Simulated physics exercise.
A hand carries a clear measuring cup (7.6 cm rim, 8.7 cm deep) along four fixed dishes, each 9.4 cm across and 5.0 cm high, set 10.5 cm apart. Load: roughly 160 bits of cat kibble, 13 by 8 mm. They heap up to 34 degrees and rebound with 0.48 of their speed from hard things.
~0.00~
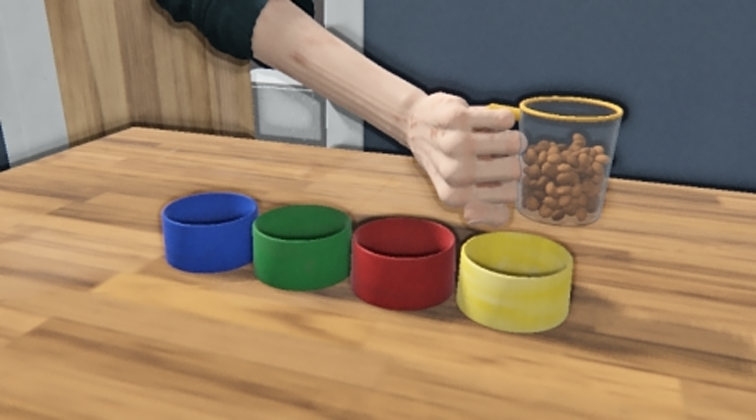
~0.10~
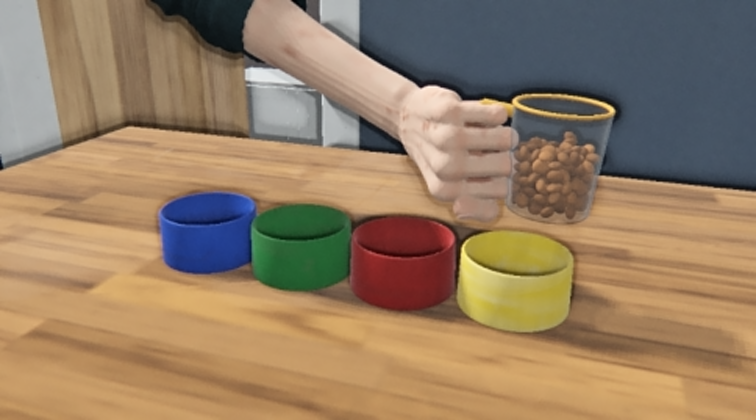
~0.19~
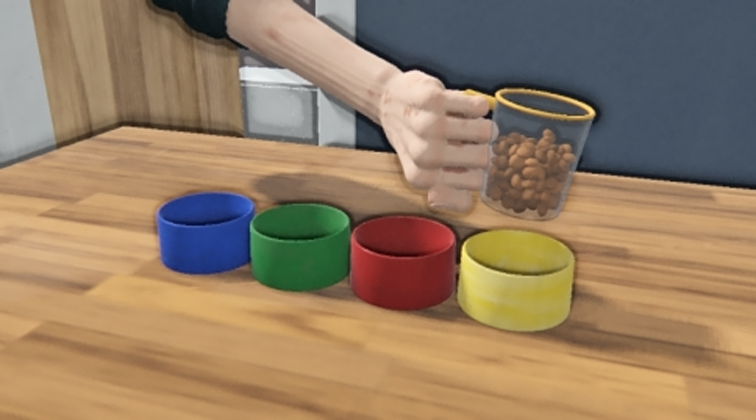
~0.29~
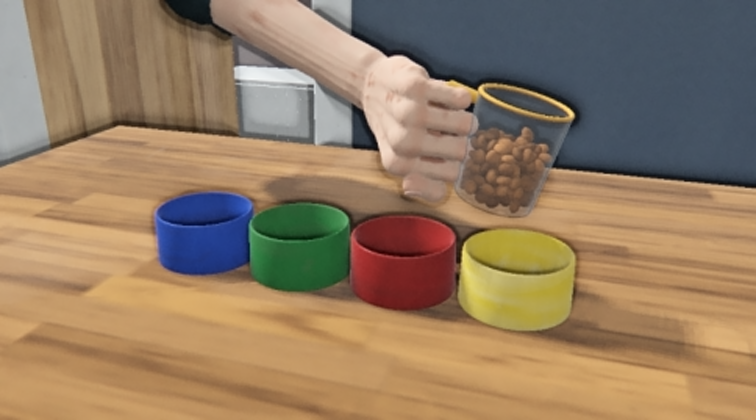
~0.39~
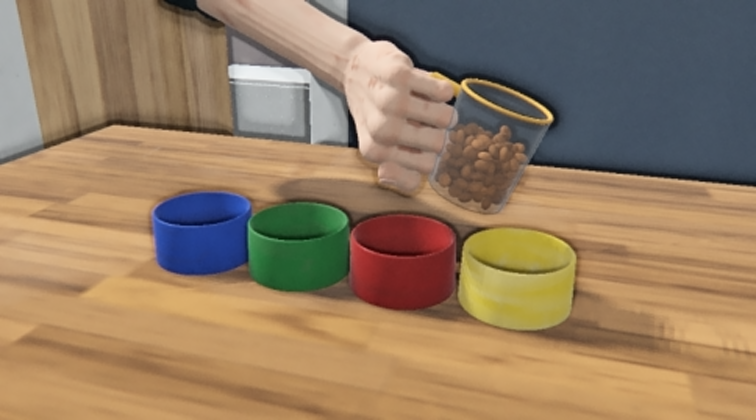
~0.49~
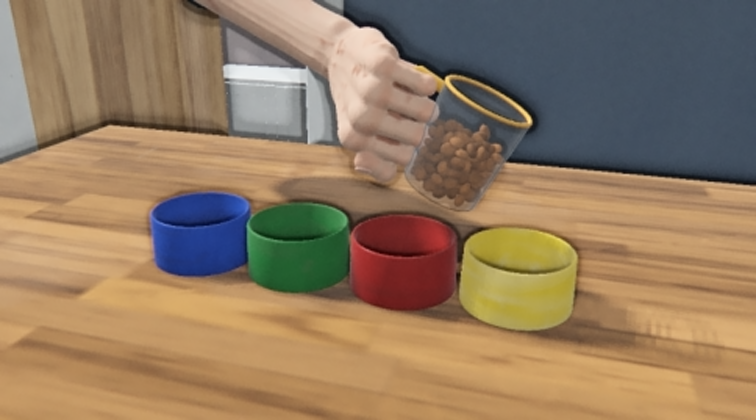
A hand reaches in from the upper left over a light wooden table, seen from slightly above, with a dark wall behind. It grips a clear cup with a yellow rim, partly filled with brown kibble, behind a row of blue, green, red and yellow dishes running left to right. The hand carries the cup steadily leftward, gradually tilting its rim to the right, while the view stays nearly still.
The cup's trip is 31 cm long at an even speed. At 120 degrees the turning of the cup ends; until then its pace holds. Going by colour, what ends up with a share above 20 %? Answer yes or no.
Red no, blue no, green yes, yellow no, counter no.
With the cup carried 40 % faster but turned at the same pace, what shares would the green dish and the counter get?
In that case green 100; counter 0.
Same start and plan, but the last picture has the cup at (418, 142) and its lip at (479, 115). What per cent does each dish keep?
Red 0; blue 0; green 100; yellow 0.
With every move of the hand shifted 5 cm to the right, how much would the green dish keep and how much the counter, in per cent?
In that case green 90; counter 10.
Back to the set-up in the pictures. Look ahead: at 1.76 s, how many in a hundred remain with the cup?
About 100 per cent.
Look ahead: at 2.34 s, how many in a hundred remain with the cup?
Roughly 15 per cent.
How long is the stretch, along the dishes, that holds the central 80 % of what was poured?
Some 5 cm.
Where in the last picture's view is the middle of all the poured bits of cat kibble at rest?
Near (295, 249).
After 1.25 s, tilt 69 degrees; cup holds 100 %.
After 1.76 s, tilt 99 degrees; cup holds 100 %.
Then, at 2.34 s, tilt 120 degrees; cup holds 15 %, green 85 %.
By 3.0 s all is still; red 0 %, blue 0 %, green 100 %, yellow 0 %, counter 0 %.
